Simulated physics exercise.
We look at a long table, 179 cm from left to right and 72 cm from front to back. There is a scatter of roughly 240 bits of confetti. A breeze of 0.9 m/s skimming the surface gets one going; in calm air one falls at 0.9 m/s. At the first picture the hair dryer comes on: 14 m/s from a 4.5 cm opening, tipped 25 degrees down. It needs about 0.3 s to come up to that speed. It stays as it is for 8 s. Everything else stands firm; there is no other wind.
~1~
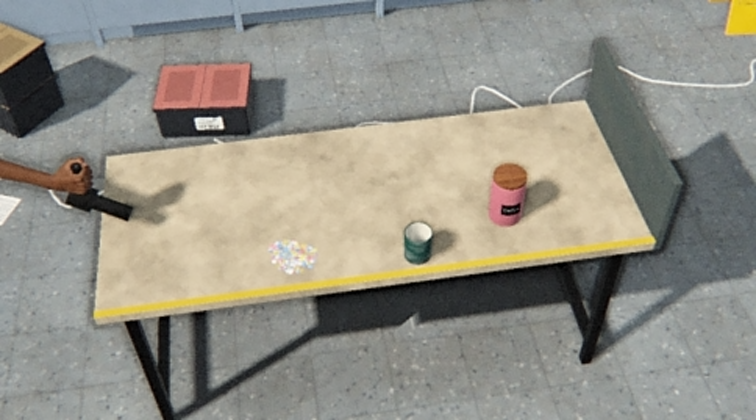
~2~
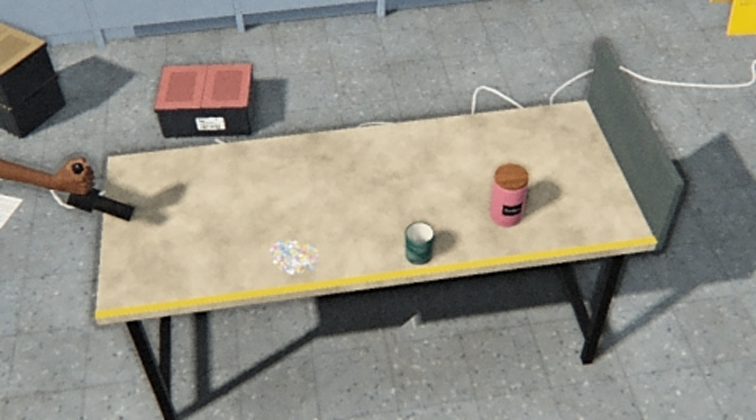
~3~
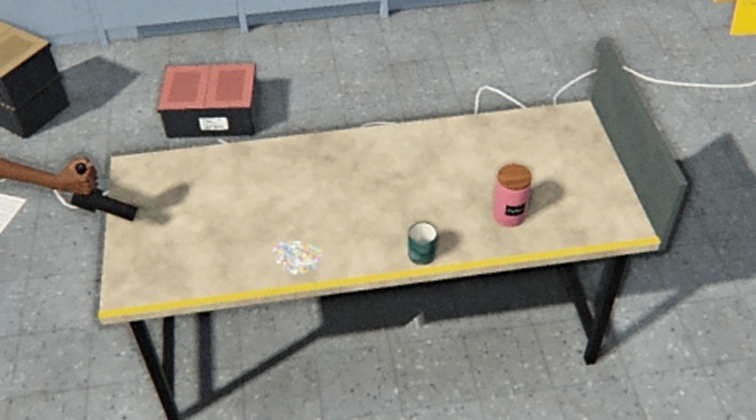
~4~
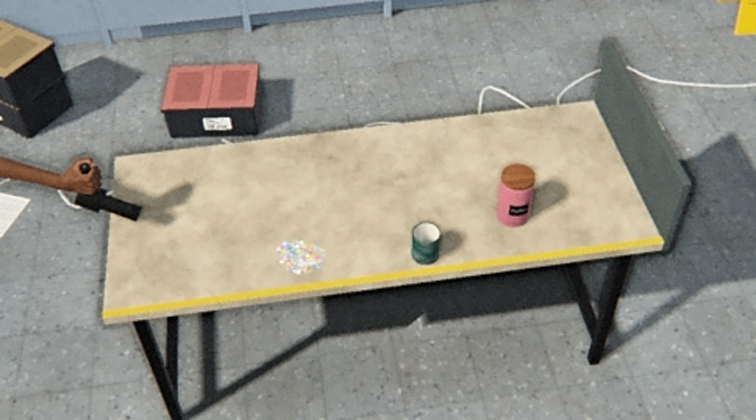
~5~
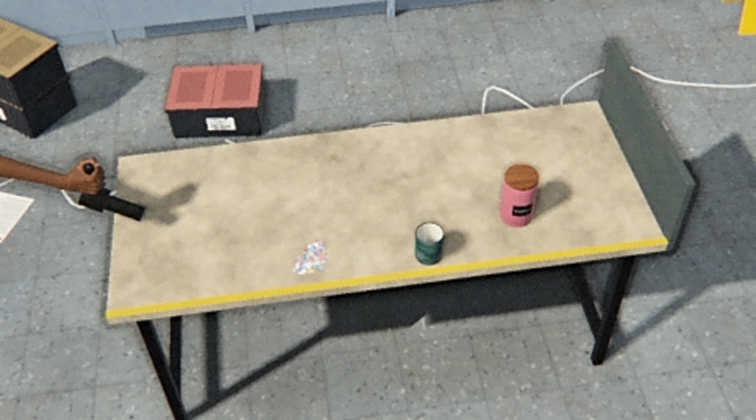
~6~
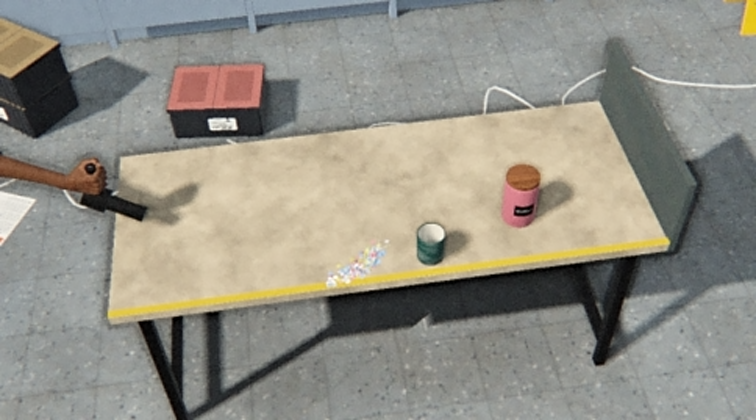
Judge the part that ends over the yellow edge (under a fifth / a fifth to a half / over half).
Of the bits of confetti, more than half end over the yellow edge.
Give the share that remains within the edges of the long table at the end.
Near 1 %.
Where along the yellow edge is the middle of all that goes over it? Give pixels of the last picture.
At about (401, 279).
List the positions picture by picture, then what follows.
In the first picture, the middle of the bits of confetti is near (292, 255), none has stirred yet and the mouth of the hair dryer is at (131, 214).
In the second picture, the middle of the bits of confetti is near (294, 255), none has stirred yet and the yellow edge is centred on (385, 279).
In the third picture, the middle of the bits of confetti is near (297, 255), none has stirred yet, the top of a mug is at (423, 233) and the top of a jar is at (515, 175).
In the fourth picture, the middle of the bits of confetti is near (300, 255) and none has stirred yet.
In the fifth picture, the middle of the bits of confetti is near (312, 258), the farthest in sight from the hair dryer is at (329, 256) and about 45 % have left their places.
In the sixth picture, the middle of the bits of confetti is near (361, 265), the farthest in sight from the hair dryer is at (387, 247) and all have left their places.
Then, 1.2 s after the last picture, 99 % are over the yellow edge; 99 % have settled or left.
Then, 2.2 s after the last picture, 99 % are over the yellow edge; 99 % have settled or left.
Then, 4.1 s after the last picture, 99 % are over the yellow edge; 99 % have settled or left.
Then, 7.7 s after the last picture, at the end, 99 % are over the yellow edge.
